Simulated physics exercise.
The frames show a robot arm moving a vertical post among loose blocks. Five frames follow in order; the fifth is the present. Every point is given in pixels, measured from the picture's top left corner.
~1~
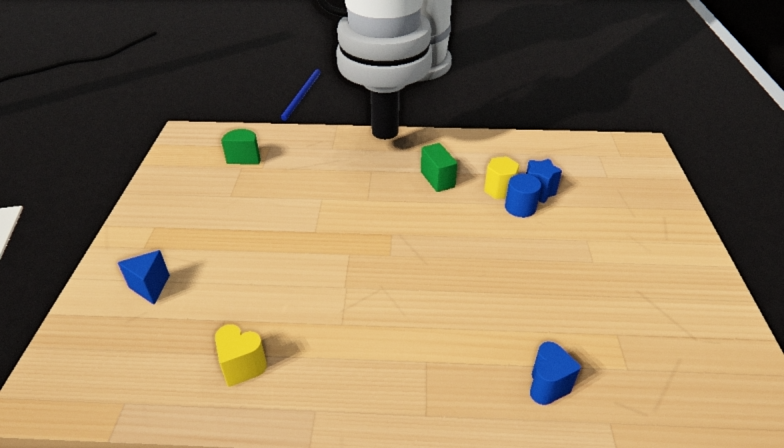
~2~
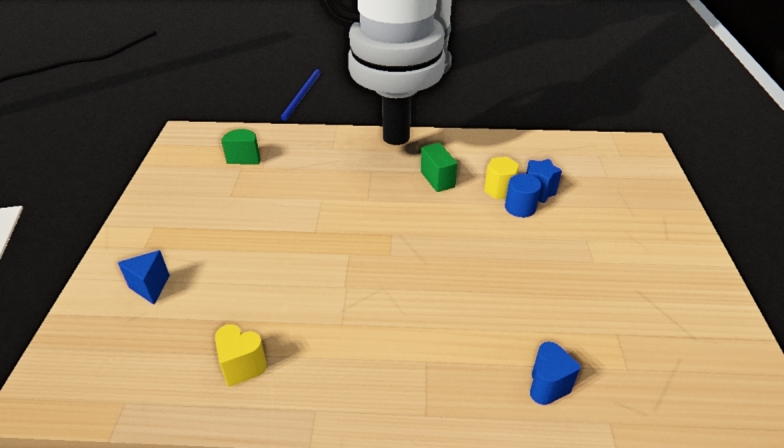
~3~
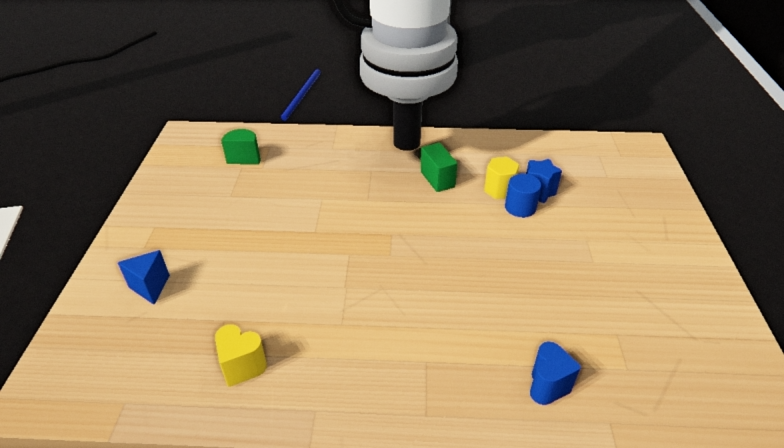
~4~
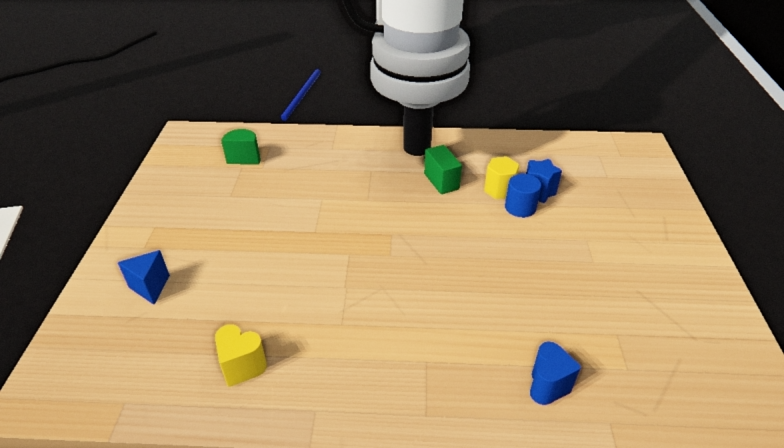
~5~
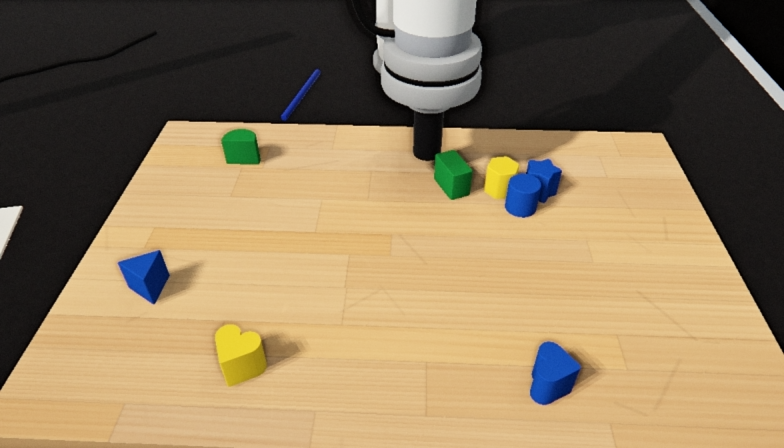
A robot arm moves slightly right and nudges a green block a little to the right.
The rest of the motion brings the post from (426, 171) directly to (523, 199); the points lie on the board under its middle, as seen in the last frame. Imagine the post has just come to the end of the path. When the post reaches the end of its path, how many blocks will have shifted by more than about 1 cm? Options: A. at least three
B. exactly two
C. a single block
The answer is A.
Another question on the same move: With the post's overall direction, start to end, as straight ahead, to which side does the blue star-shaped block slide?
My answer: Left.
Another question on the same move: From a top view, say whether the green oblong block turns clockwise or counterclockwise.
In a top view, it turns clockwise.
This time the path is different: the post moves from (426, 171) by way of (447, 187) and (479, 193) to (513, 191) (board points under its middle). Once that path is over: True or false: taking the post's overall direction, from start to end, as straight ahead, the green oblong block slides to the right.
My answer: True.
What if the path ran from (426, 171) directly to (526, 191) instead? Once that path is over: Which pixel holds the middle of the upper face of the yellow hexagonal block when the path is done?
The answer is (552, 182).
The first path, step by step. One third of the way, post at (460, 162); green oblong block at (480, 175), turned 25° clockwise.
Two thirds of the way, post at (492, 171); green oblong block at (490, 186), turned 45° clockwise; yellow hexagonal block at (523, 168); blue disc at (534, 187); blue star-shaped block at (552, 168).
At the end, post at (526, 182); green oblong block at (492, 187), turned 50° clockwise; yellow hexagonal block at (558, 175), turned 30° anticlockwise; blue disc at (545, 193); blue star-shaped block at (583, 169), turned 30° anticlockwise.
